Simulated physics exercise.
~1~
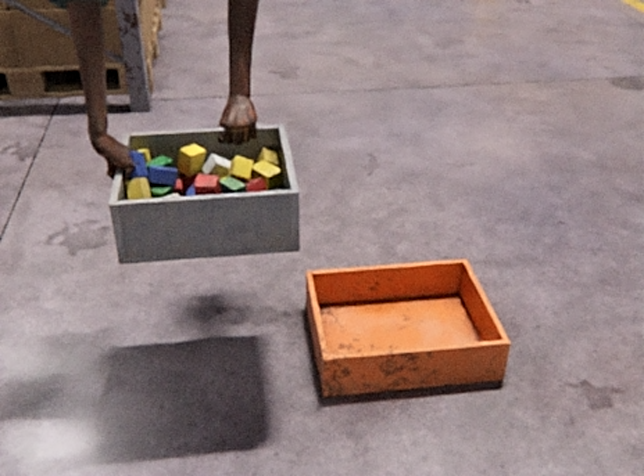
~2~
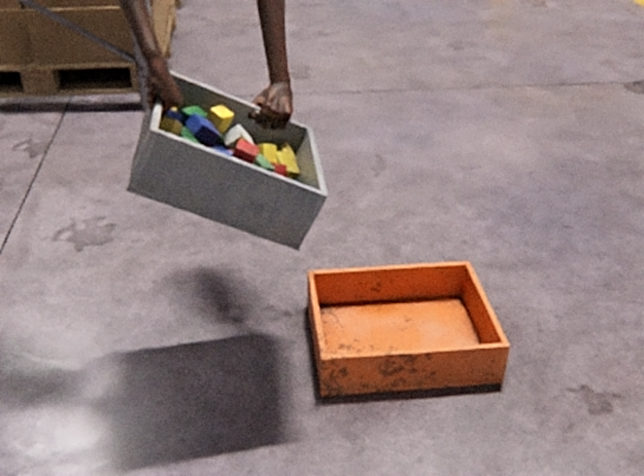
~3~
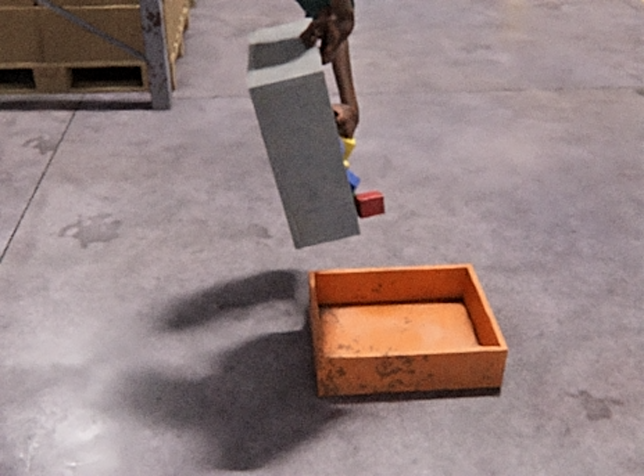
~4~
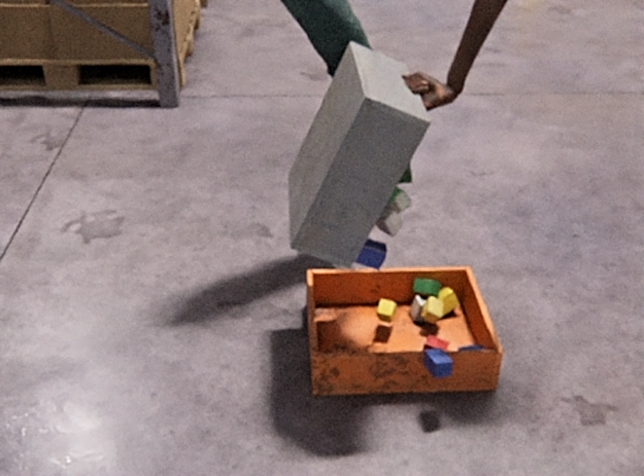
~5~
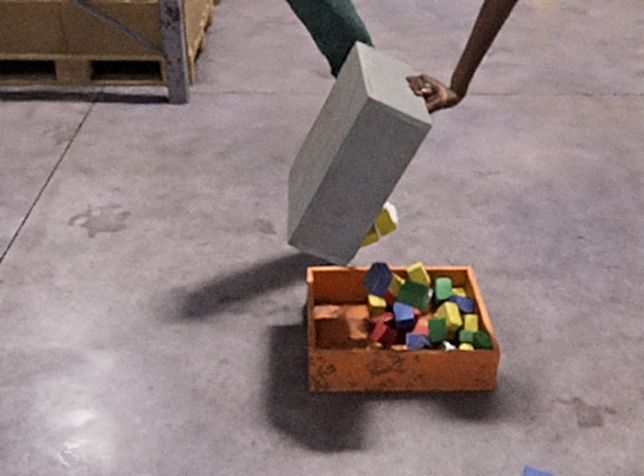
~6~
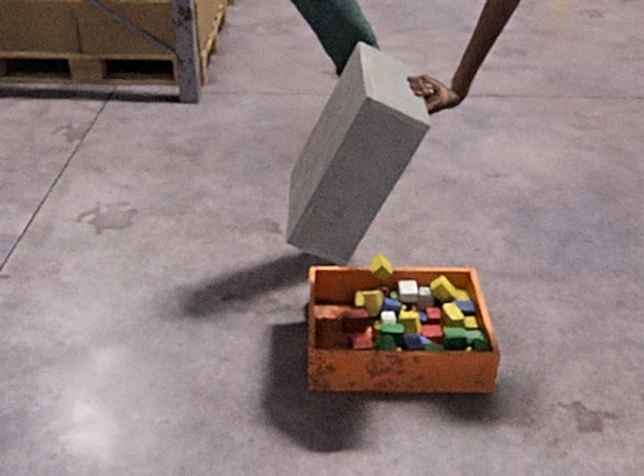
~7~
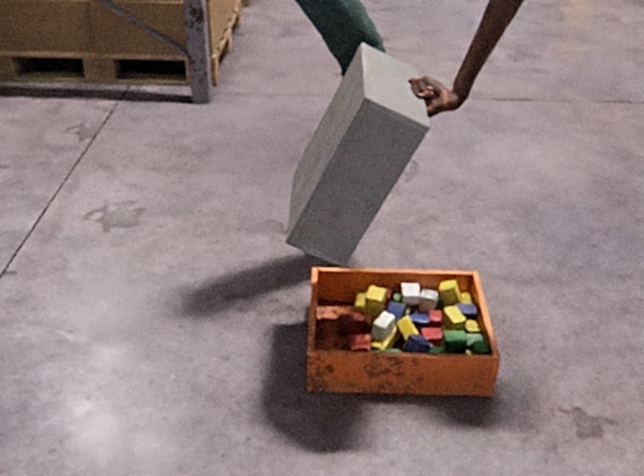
At the start, two hands hold a grey tote of colourful toy bricks above the concrete floor, up and to the left of an empty orange tub. The hands lift the tote and tip it to the right, and the bricks slide toward its lower end. As it swings past upright, the first bricks spill out. Tilted further, it pours a stream of bricks into the tub, where they pile up, while a blue one lands on the floor in front. The flow stops, and the tote hangs tipped over the tub, which now holds a jumbled heap of bricks.
